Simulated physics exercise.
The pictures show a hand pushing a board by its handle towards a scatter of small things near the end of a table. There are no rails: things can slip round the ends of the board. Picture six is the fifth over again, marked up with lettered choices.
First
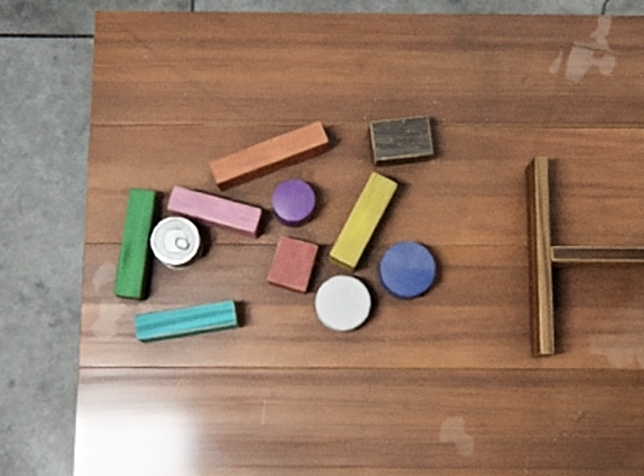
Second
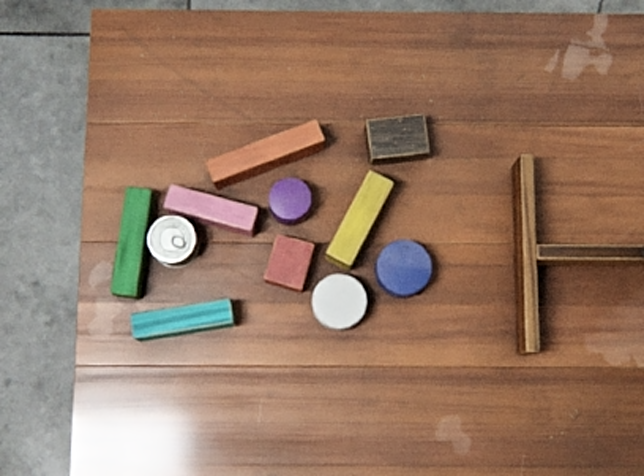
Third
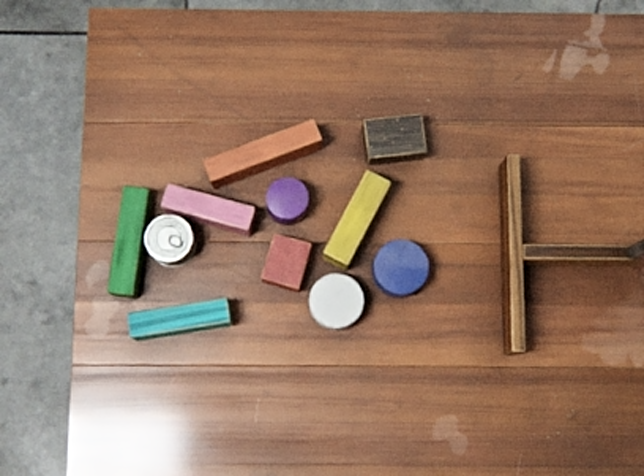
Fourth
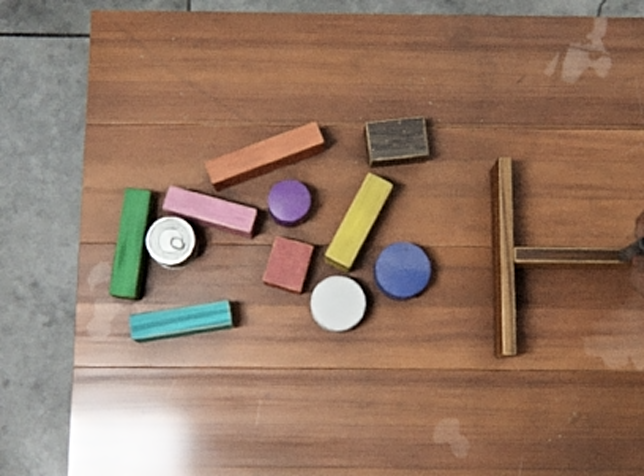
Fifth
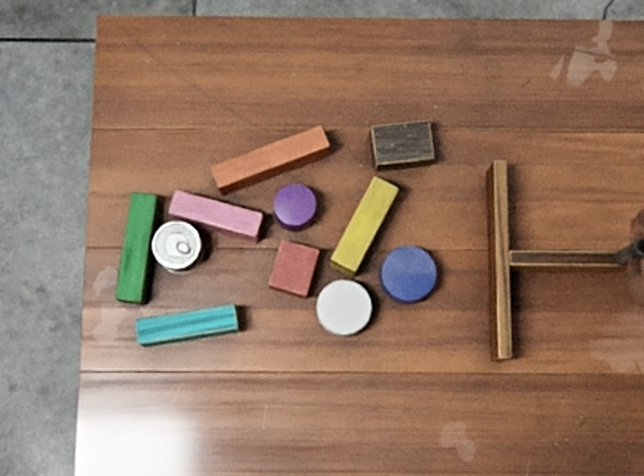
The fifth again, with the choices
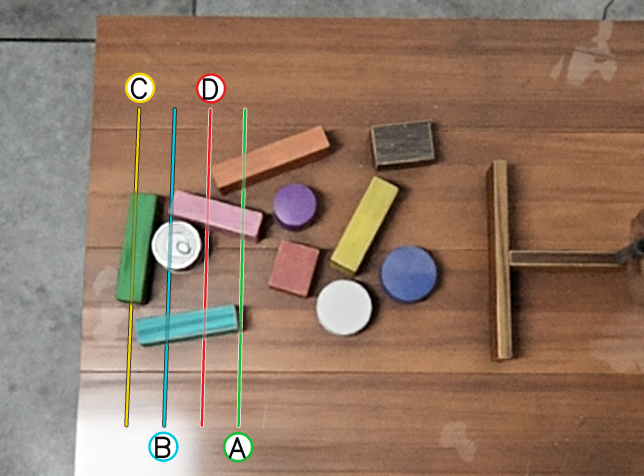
On a wooden table, a T-shaped board slides slightly left while the scattered objects stay put.
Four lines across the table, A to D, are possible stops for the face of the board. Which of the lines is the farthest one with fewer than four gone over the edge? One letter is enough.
It can go as far as B.
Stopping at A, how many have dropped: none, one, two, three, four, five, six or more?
By then, none.
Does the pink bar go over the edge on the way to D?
No.
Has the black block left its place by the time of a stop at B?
By then, no.
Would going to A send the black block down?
By then, no.
On the marked copy, A at (242, 263); B at (170, 263); C at (133, 263); D at (206, 263).
Following B. Soon after the start, board (383, 257); white tin (323, 320); red block (279, 269).
Later, board (265, 256); green stick (130, 247); turquoise stick (153, 332).
In the end, board (170, 255); green stick over the edge; turquoise stick over the edge; two fallen.
As for the rest, A is within the limit but short; C drops five; D is within the limit but short.
